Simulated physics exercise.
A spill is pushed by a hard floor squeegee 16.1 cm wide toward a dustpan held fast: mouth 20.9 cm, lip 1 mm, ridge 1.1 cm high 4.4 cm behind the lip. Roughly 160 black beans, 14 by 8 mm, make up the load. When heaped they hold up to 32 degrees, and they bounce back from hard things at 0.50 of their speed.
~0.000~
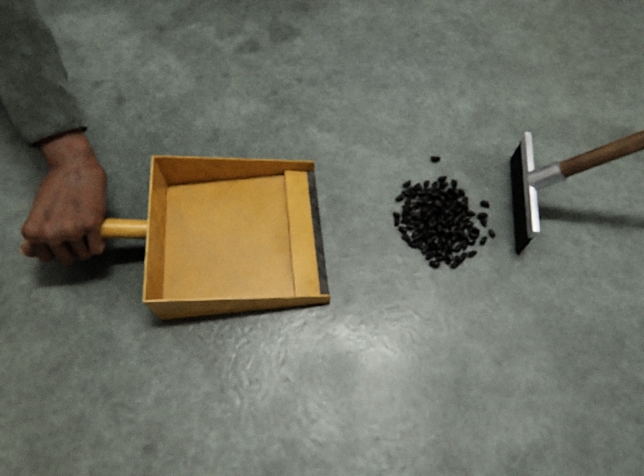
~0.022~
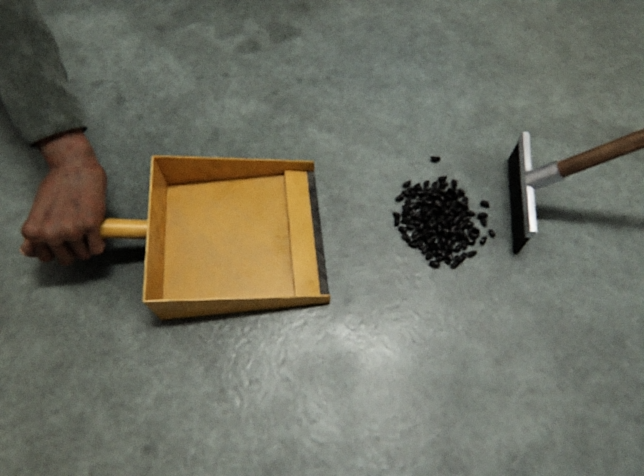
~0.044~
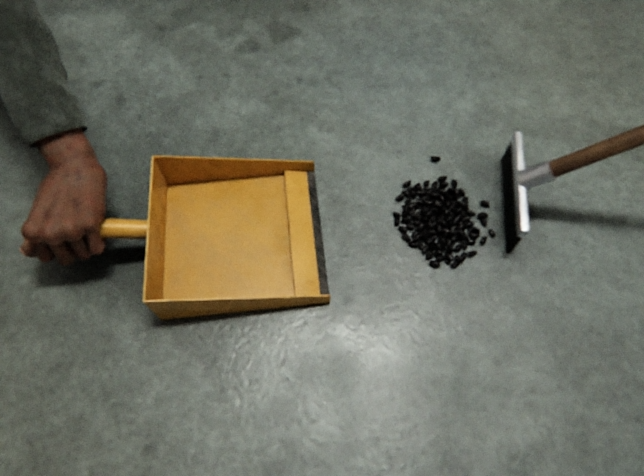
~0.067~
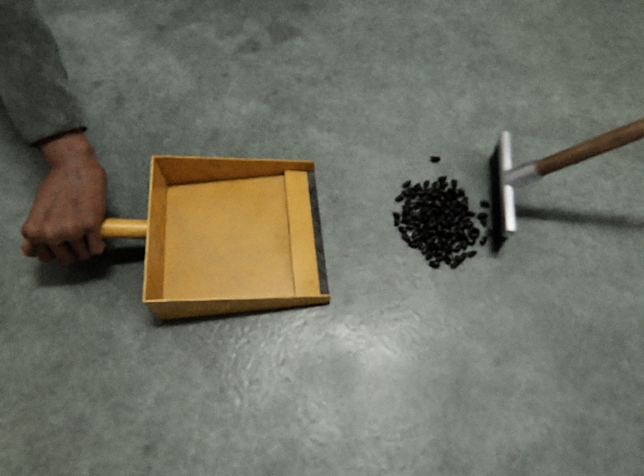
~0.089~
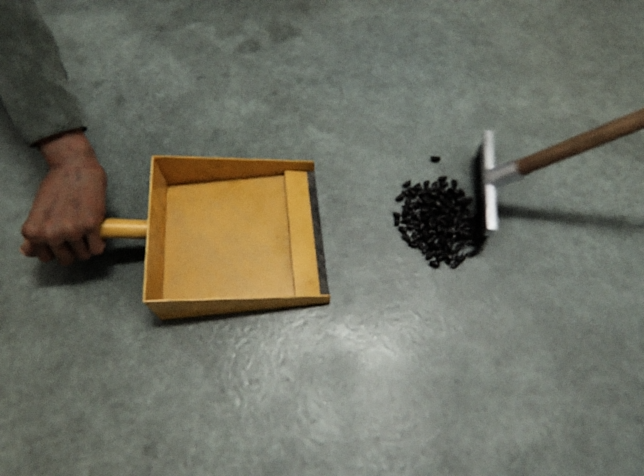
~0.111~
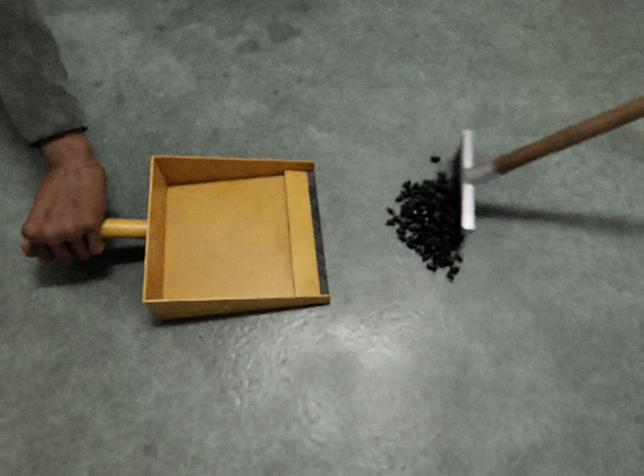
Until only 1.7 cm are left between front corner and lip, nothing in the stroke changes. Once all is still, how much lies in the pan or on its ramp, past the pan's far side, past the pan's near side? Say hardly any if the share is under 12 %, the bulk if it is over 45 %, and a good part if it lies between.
Pan - the bulk, far side - a good part, near side - hardly any.
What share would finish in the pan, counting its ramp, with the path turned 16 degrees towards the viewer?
Result: Close to 65 %, ramp counted.
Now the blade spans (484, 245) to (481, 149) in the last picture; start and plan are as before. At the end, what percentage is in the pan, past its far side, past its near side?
Per cent by place - pan 55, far side 10, near side 5.
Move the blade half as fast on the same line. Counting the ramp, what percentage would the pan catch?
It would come to roughly 35 percent.
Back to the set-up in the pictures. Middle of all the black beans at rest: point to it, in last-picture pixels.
Near (248, 204).
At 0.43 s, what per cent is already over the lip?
By that time, around 65 percent.
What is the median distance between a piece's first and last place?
28 cm or thereabouts.
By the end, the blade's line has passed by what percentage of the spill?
Roughly 10 per cent of it.
After 0.19 s, middle of the blade 9 cm from the lip; 0 % over the lip, far side 5 %, near side 0 %.
After 0.24 s, middle of the blade 5 cm from the lip; 20 % over the lip, far side 15 %, near side 5 %.
After 0.43 s, middle of the blade 4 cm from the lip; 65 % over the lip, far side 15 %, near side 10 %.
In the end, at 2.7 s, pan 60 %, far side 15 %, near side 5 %, in front of the lip or behind the blade 15 %.
